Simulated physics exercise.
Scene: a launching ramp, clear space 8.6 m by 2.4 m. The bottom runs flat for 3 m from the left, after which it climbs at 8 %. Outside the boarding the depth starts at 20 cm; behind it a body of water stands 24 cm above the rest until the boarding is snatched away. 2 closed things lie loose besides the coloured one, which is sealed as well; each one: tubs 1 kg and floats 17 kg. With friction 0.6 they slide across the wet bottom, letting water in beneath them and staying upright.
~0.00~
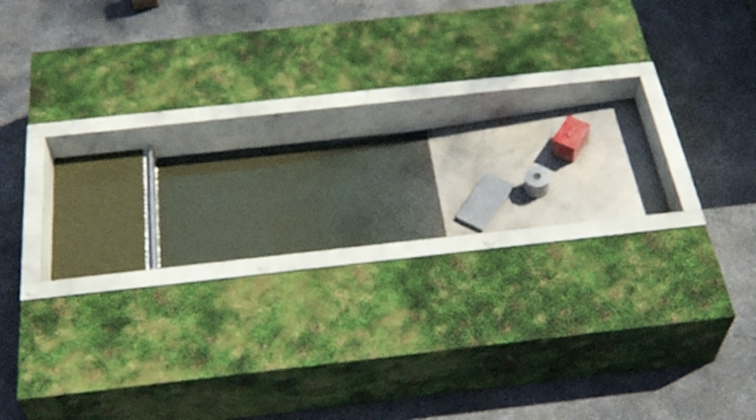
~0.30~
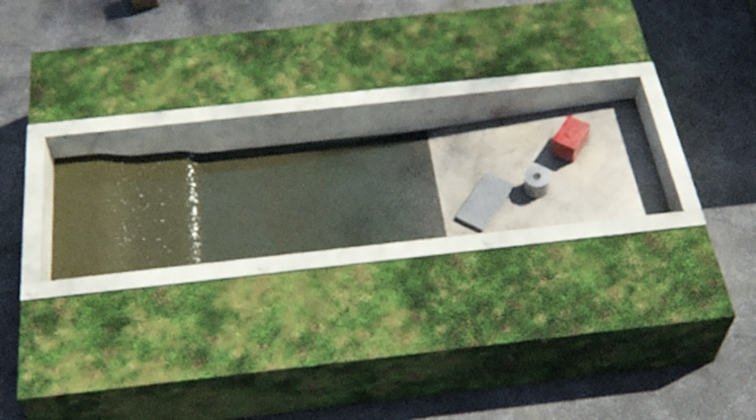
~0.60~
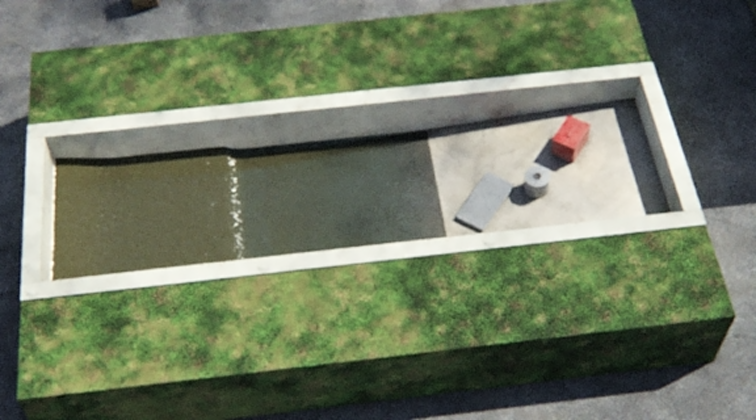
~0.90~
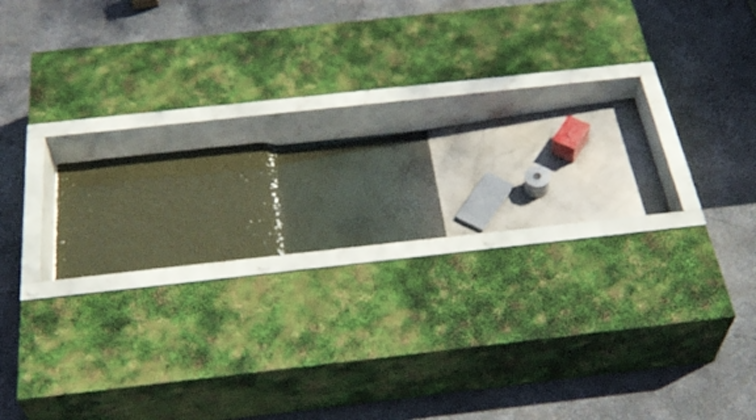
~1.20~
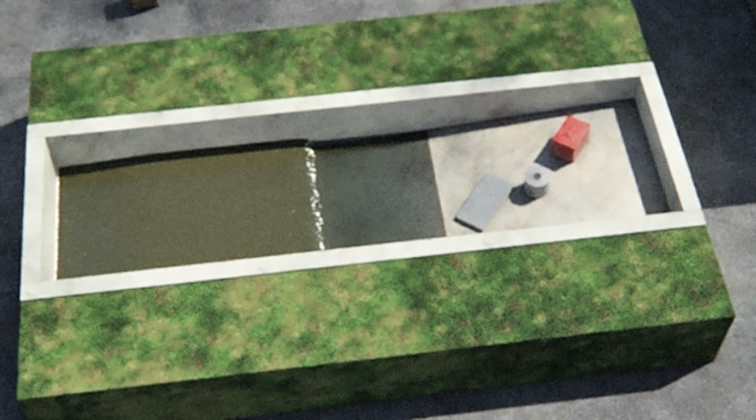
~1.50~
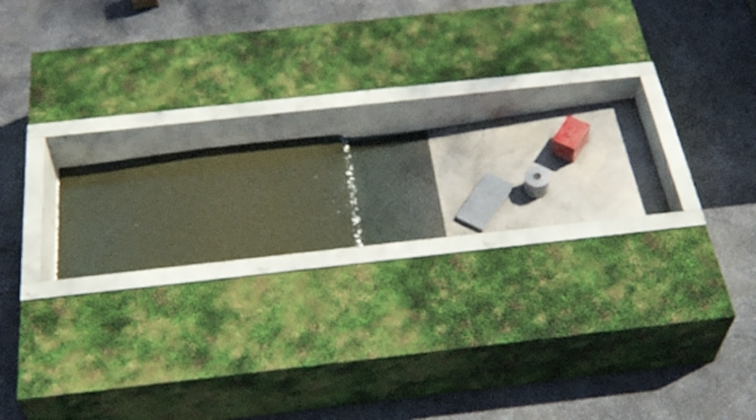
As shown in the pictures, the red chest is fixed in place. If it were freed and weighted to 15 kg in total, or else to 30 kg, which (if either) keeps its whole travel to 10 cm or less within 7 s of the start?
The low setting already holds it back enough.
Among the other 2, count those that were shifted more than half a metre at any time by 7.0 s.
I make that 2.
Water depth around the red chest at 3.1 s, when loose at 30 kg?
Close to 0 cm deep.
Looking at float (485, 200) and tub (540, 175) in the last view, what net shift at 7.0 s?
Respectively 100 and 30 centimetres.
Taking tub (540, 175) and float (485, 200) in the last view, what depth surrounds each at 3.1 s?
First roughly 0 cm, second roughly 7 cm.
After 2.1 s the red chest would be 0 cm from its start with 15 kg and 0 cm from its start with 30 kg; 0 cm of water round it then.
After 3.1 s the red chest would be 0 cm from its start with 15 kg and 0 cm from its start with 30 kg; 0 cm of water round it then.
After 4.9 s the red chest would be 0 cm from its start with 15 kg and 0 cm from its start with 30 kg; 4 cm of water round it then.
After 7.0 s the red chest would be 0 cm from its start with 15 kg and 0 cm from its start with 30 kg; 2 cm of water round it then.
